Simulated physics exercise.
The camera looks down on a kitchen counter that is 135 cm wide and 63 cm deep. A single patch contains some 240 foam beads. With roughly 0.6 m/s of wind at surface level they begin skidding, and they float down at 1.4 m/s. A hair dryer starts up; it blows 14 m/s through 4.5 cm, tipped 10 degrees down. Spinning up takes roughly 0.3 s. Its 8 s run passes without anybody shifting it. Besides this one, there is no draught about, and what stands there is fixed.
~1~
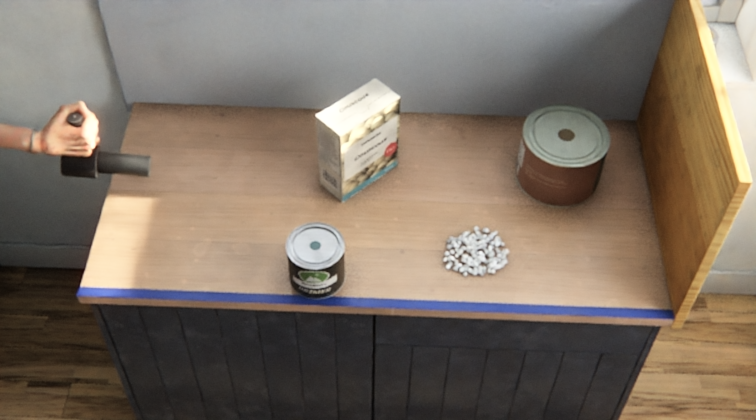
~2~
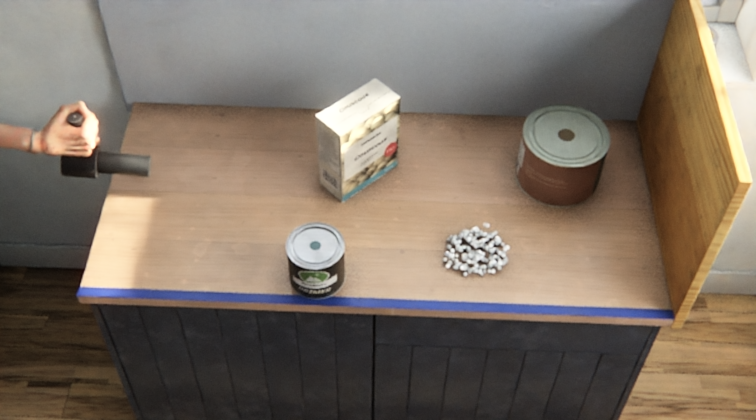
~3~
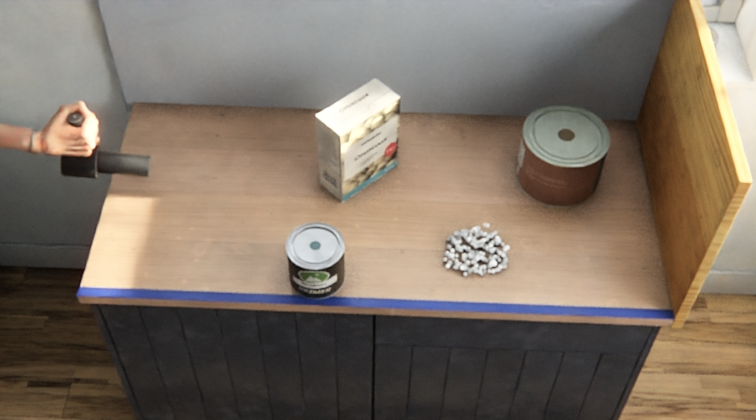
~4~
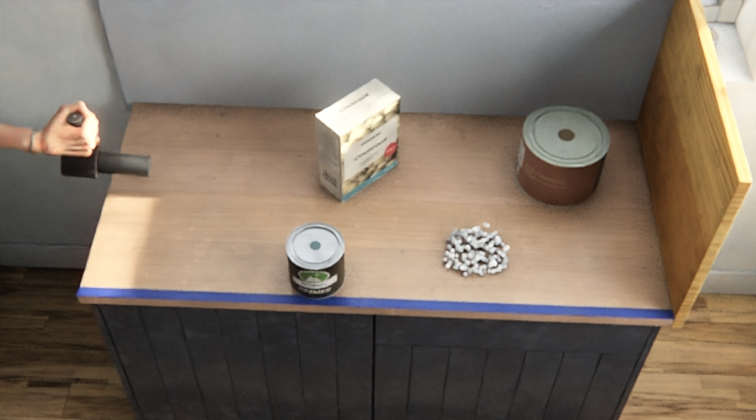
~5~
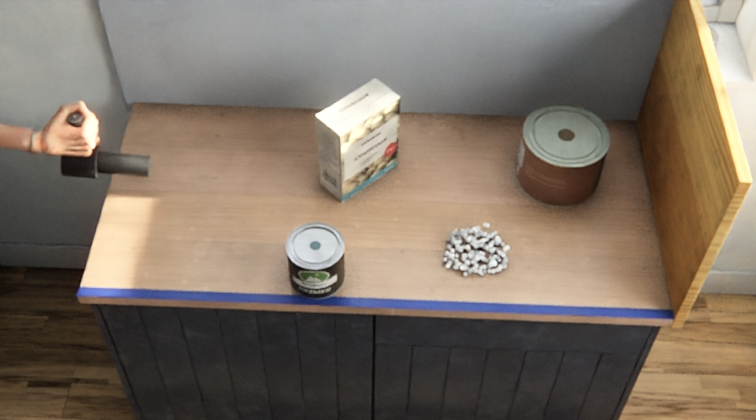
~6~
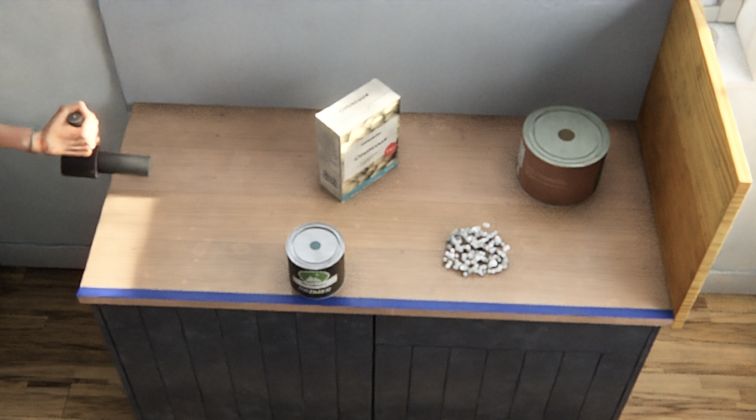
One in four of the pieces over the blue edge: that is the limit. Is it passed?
Over the limit: Yes.
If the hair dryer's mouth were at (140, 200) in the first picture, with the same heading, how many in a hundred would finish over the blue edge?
100 %.
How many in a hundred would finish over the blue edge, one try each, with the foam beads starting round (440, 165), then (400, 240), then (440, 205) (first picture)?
It goes 70 %, then 90 %, then 100 %.
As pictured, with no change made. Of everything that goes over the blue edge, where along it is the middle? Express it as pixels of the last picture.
Near (624, 318).
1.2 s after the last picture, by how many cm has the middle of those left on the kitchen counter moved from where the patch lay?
About 5 cm.
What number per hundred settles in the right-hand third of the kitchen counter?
I'd estimate around 10 per cent.
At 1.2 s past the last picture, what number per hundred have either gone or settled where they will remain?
Close to 20 % of them.
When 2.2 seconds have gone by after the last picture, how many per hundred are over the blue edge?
It comes to around 70 %.
Then, 1.2 s after the last picture the count stands so, 28 % are over the blue edge; the middle of those still in play is near (509, 254).
Then, 2.2 s after the last picture the count stands so, 68 % are over the blue edge; the middle of those still in play is near (581, 264).
Then, 4.1 s after the last picture the count stands so, 85 % are over the blue edge.
Then, 7.7 s after the last picture, at the end, 89 % are over the blue edge.
